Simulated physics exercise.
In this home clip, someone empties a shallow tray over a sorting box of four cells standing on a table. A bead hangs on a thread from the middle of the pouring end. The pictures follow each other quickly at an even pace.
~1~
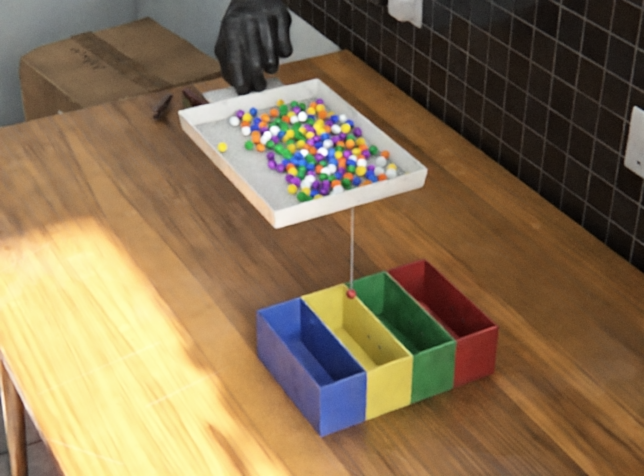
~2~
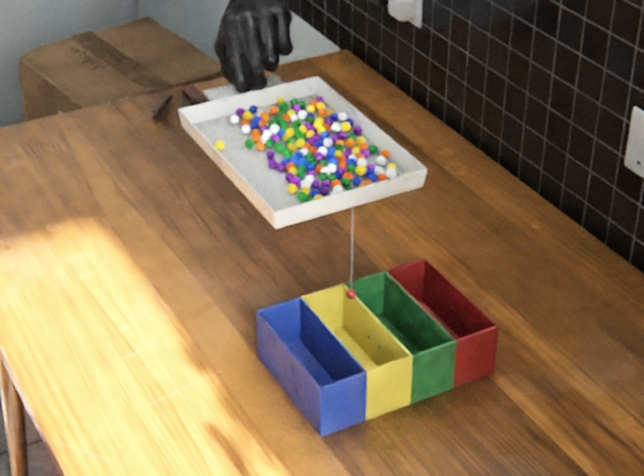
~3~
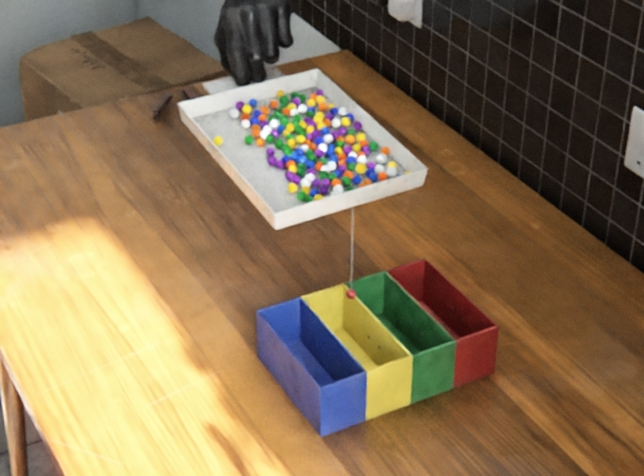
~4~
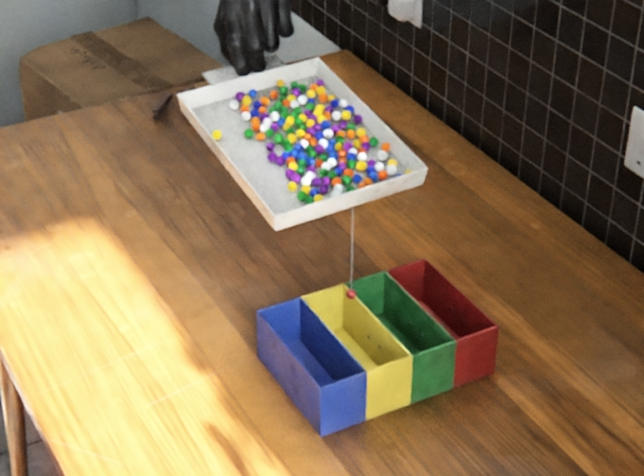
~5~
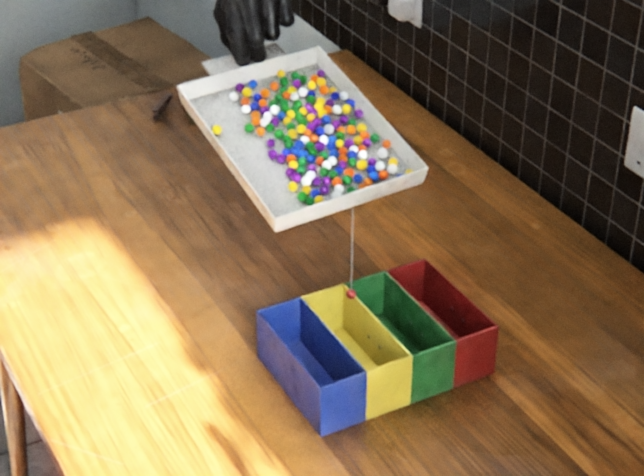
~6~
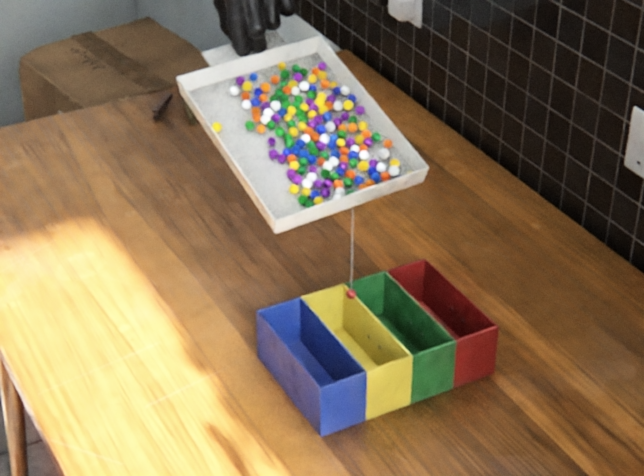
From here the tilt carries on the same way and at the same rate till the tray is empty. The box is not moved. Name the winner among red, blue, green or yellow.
Winner: Blue.
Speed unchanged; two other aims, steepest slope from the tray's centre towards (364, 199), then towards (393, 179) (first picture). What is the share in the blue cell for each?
0 % and 0 %, roughly.
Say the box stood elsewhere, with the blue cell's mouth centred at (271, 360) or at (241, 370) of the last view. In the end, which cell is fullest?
The yellow one; the yellow cell.
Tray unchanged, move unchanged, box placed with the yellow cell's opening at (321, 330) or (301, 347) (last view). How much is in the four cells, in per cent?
Close to 90 in a hundred, then close to 90 in a hundred.
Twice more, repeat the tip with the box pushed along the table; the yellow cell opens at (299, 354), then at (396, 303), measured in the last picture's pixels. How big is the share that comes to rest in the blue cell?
Roughly 10 % and 10 %.
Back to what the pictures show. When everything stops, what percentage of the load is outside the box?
That comes to some 30 per cent.
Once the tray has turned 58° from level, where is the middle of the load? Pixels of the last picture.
Around (320, 168).
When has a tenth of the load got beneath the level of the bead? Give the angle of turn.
85°.
Soon after the last picture, tray tipped steeply; nearly all on the tray; a stray few falling or outside the box.
A little later, tray tipped right over; about a quarter on the tray; about a third in the blue cell; a small part in the yellow cell; a stray few in the green cell; about a third falling or outside the box.
Later still, tray tipped past a quarter turn; about half in the blue cell; about a quarter in the yellow cell; a stray few in the green cell; about a quarter falling or outside the box.
By the end, tray tipped past a quarter turn; about half in the blue cell; about a quarter in the yellow cell; a stray few in the green cell; none in the red cell; about a quarter outside the box.
